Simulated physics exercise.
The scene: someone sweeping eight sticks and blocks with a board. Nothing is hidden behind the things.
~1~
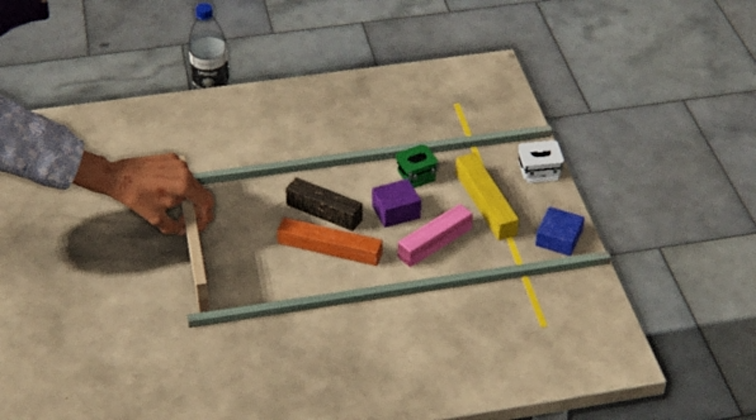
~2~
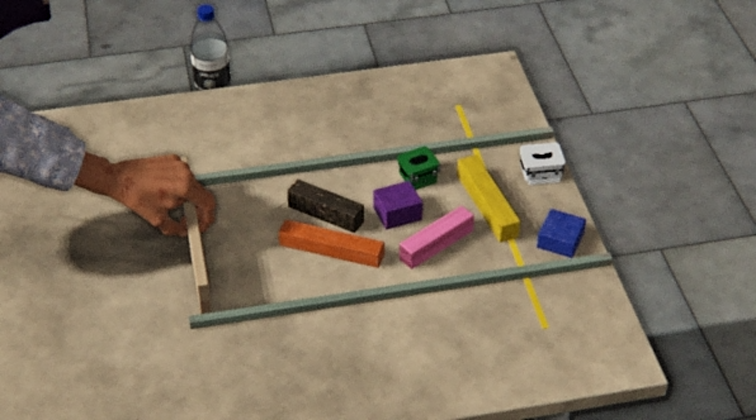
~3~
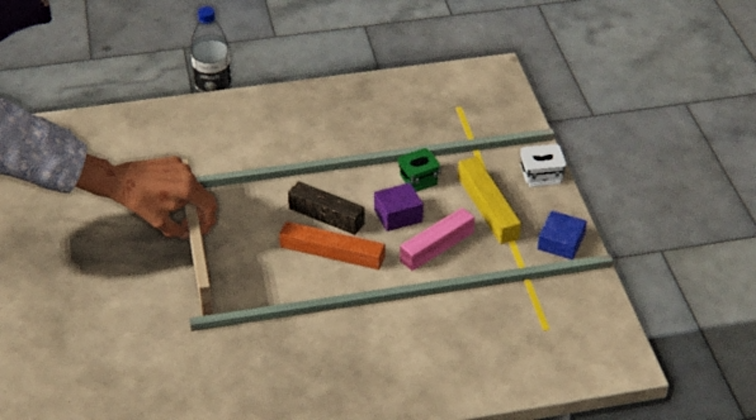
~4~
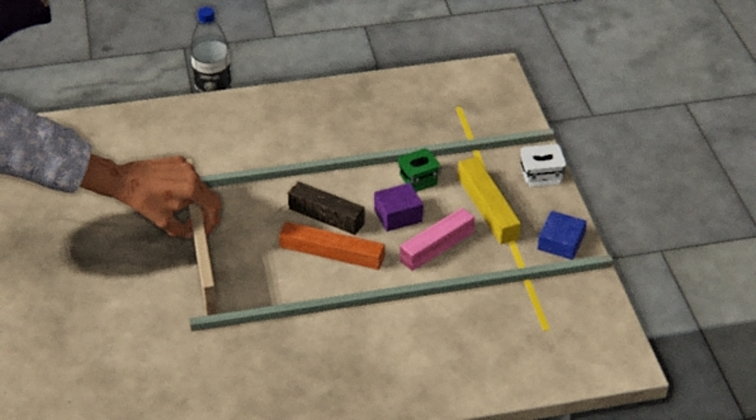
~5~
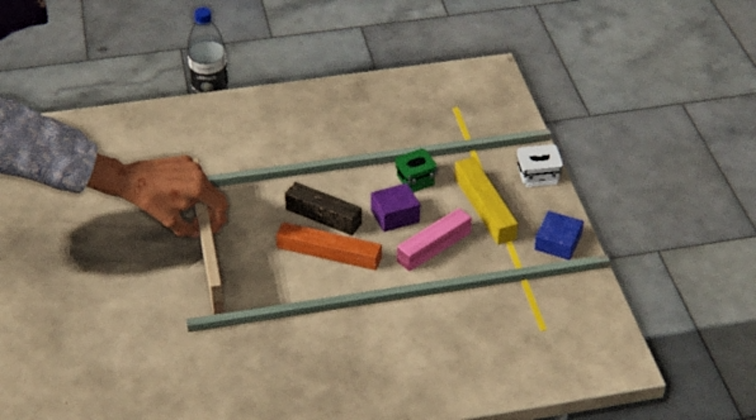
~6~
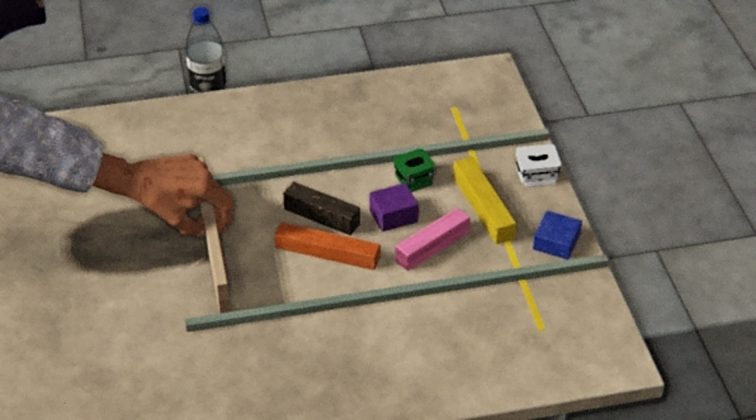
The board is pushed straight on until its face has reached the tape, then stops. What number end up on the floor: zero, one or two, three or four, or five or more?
Here the number that fall off is one or two.
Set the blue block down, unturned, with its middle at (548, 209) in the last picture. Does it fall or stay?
It is lost.
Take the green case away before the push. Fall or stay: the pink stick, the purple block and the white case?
The pink stick stays on, the purple block holds on, the white case goes over.
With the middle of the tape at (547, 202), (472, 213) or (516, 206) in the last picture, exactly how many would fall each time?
It would be 6, 1 and 3.
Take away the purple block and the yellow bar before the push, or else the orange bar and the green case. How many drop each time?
It would be 0 and 1.
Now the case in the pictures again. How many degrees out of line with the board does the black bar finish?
Roughly 20° out of line.
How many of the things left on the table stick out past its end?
It comes to 2.
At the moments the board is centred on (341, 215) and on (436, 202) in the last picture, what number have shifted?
4 and 7.
Early on, none off yet; white case at rest near (537, 166); blue block at rest near (558, 235); yellow bar at rest near (484, 200).
A while later, none off yet; white case at rest near (537, 166); blue block at rest near (558, 235); yellow bar travelled a little near (499, 196).
Finally, the number that fall off is one or two; lost, white case.
